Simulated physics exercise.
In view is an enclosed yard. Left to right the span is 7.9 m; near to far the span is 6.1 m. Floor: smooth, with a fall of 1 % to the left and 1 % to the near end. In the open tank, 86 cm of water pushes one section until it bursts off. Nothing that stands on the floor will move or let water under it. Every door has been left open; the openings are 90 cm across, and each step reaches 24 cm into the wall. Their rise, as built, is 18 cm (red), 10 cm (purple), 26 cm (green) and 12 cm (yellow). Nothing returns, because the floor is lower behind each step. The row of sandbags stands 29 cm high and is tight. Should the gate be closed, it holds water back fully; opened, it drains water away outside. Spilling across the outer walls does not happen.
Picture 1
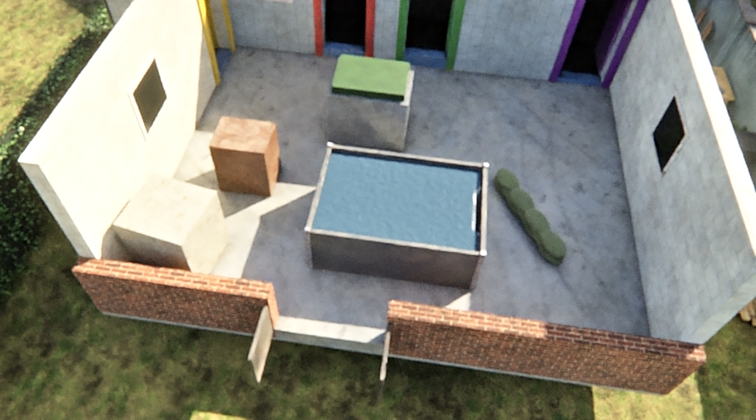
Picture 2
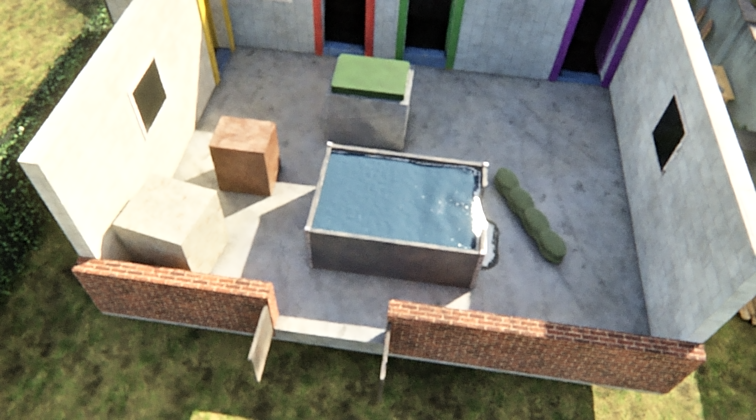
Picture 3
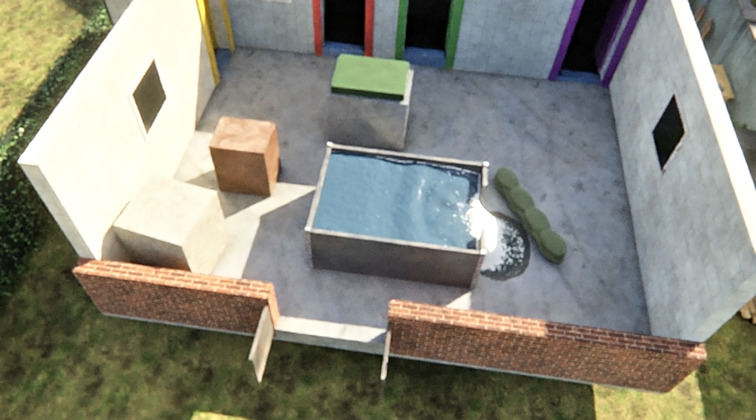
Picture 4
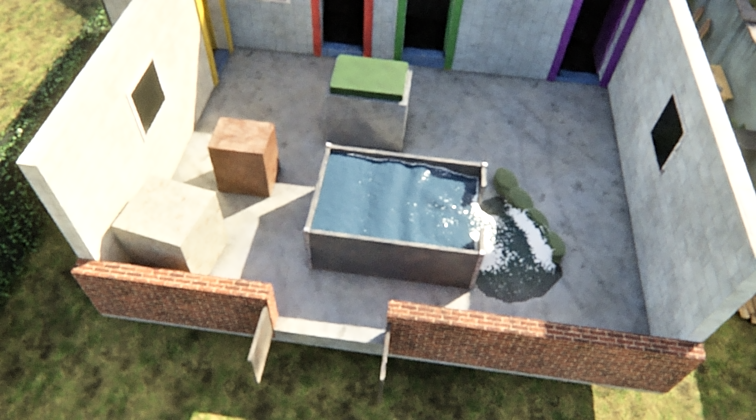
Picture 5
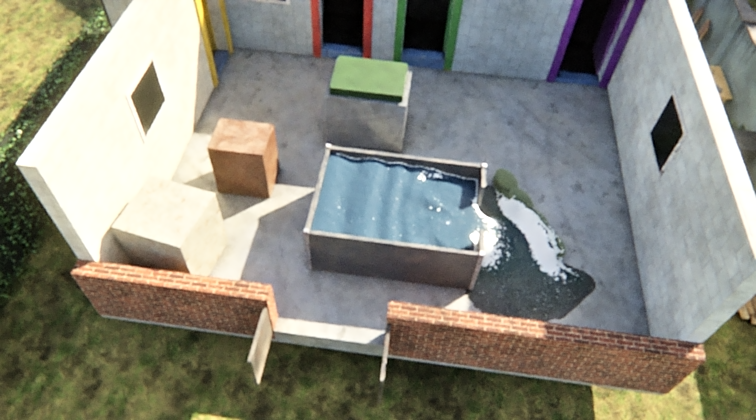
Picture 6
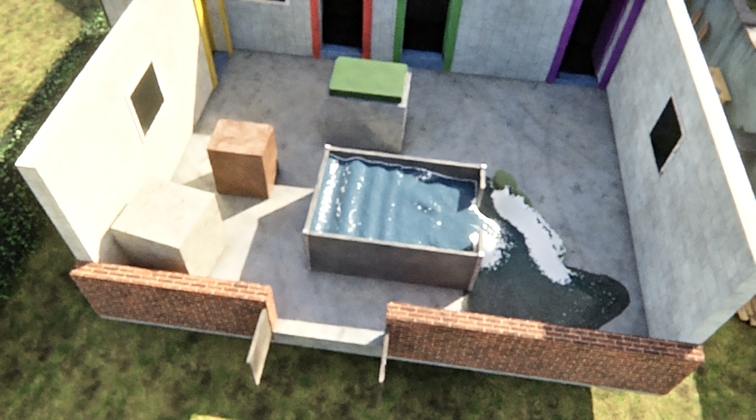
Water pours from the right side of an open tank and spreads across the yard floor.
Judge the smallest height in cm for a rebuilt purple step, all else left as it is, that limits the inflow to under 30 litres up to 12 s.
Roughly 10.5 cm at the least.
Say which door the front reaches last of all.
Answer: Yellow.
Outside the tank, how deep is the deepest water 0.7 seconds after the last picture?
Roughly 55 cm.
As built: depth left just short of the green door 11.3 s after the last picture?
Some 5.0 centimetres.
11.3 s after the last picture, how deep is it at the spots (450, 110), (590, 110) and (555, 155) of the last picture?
Respectively 6 cm, 5 cm and 7 cm.
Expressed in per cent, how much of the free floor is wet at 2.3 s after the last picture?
Roughly 40 percent of the floor is wet.
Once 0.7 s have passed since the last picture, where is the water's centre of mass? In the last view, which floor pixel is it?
The balance point sits at roughly (435, 242).
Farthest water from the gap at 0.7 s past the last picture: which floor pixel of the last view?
The farthest wet point sits near (645, 366).
Then, 0.7 s after the last picture water covers 20 % of the floor, deepest (55 cm) near (526, 239); it has not reached the purple door.
Then, 2.3 s after the last picture water covers 40 % of the floor, deepest (36 cm) near (632, 364); it has not reached the purple door.
Then, 11.3 s after the last picture water covers 95 % of the floor, deepest (16 cm) near (195, 224); 4 cm at the purple door, 35 litres in over its 10 cm step.
At the purple door as built, the water peaked near 16 cm, 3.9 s after the last picture.
Run again over the same 12 s with other heights there, 55 litres in over 8.5 cm, 21 litres over 11.5 cm. The limit of 30 litres is kept from about 10.5 cm up.
